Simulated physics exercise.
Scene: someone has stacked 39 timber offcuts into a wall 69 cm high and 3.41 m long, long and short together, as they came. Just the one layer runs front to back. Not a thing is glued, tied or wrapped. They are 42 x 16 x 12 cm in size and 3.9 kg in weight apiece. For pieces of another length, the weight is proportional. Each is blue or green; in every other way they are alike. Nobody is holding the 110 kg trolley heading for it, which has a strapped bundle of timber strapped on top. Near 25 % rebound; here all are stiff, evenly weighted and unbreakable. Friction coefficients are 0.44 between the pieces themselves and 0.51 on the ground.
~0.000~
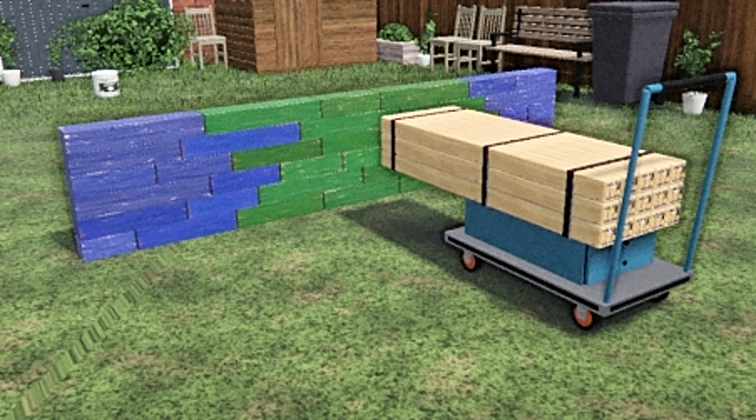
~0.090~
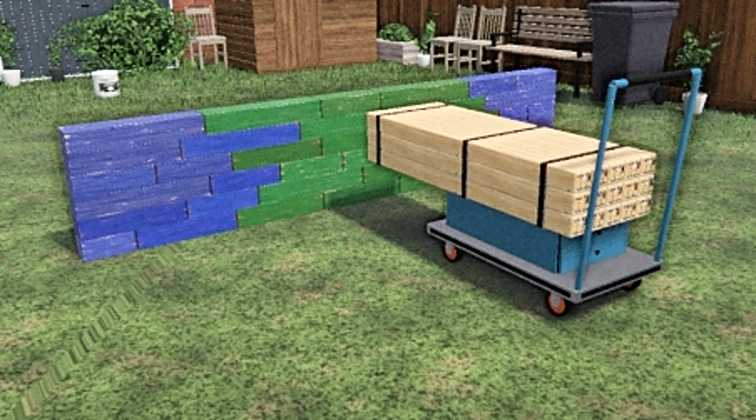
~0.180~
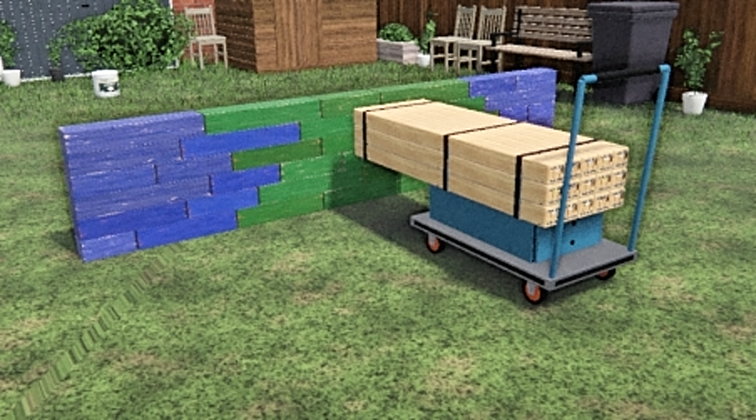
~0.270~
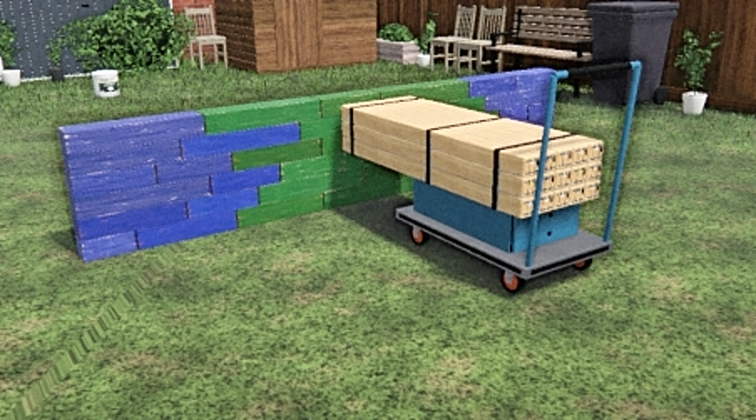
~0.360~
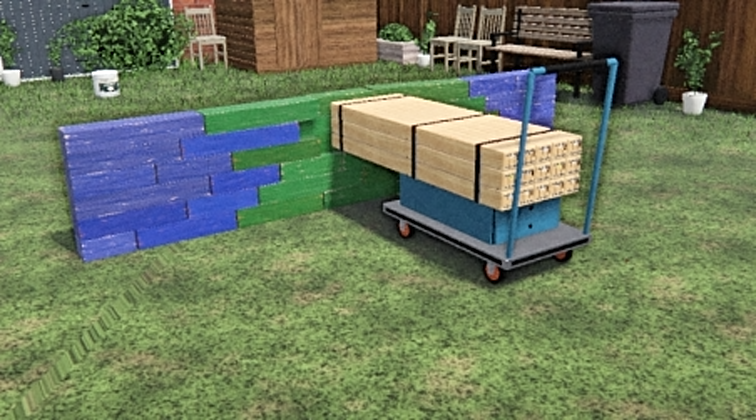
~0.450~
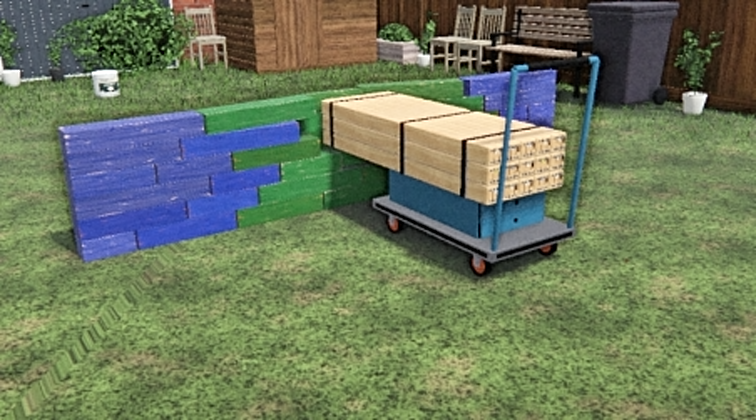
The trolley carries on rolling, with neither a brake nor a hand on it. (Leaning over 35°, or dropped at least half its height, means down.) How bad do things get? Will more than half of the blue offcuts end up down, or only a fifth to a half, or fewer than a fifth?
I reckon the count left down will sit below one fifth.
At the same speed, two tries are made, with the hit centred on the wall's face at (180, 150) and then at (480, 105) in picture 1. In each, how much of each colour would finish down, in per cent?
Down by colour - blue: 20%, then 20%; green: 10%, then 20%.
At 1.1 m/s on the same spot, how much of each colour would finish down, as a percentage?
Result - blue: 0%; green: 30%.
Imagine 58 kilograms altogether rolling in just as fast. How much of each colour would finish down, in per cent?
You'd get blue 0 and green 30 percent.
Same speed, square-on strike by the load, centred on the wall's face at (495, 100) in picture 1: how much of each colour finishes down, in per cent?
Result - blue: 20 %; green: 20 %.
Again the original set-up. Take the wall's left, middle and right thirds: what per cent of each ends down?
In percent, the thirds read 0 on the left, 40 in the middle and 10 on the right.
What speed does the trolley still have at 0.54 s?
Speed: Near 1.1 m/s.
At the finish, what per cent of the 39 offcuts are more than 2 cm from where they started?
It comes to 45 percent.
Around 0.54 s, load 26 cm past the wall's line, still rolling; none of the 21 blue offcuts down (3 of 39 in all colours); top blue offcut unmoved; top green offcut tipped 17°, 7 cm lower.
Around 0.76 s, load 48 cm past the wall's line, still rolling; 1 of the 21 blue offcuts down (6 of 39 in all colours); top blue offcut unmoved; top green offcut on its side.
Around 1.02 s, load 71 cm past the wall's line, still rolling; 1 of the 21 blue offcuts down (6 of 39 in all colours); top blue offcut unmoved; top green offcut on its side.
Around 1.24 s, load 81 cm past the wall's line, still rolling; 1 of the 21 blue offcuts down (6 of 39 in all colours); top blue offcut unmoved; top green offcut tipped 5°, 55 cm lower.
Finally (2.0 s), load 82 cm past the wall's line, stopped; 1 of the 21 blue offcuts down (6 of 39 in all colours); top blue offcut unmoved; top green offcut 58 cm lower. That is 5 per cent. Seen by the last camera, middles, top blue offcut near (529, 79), top green offcut near (227, 146).
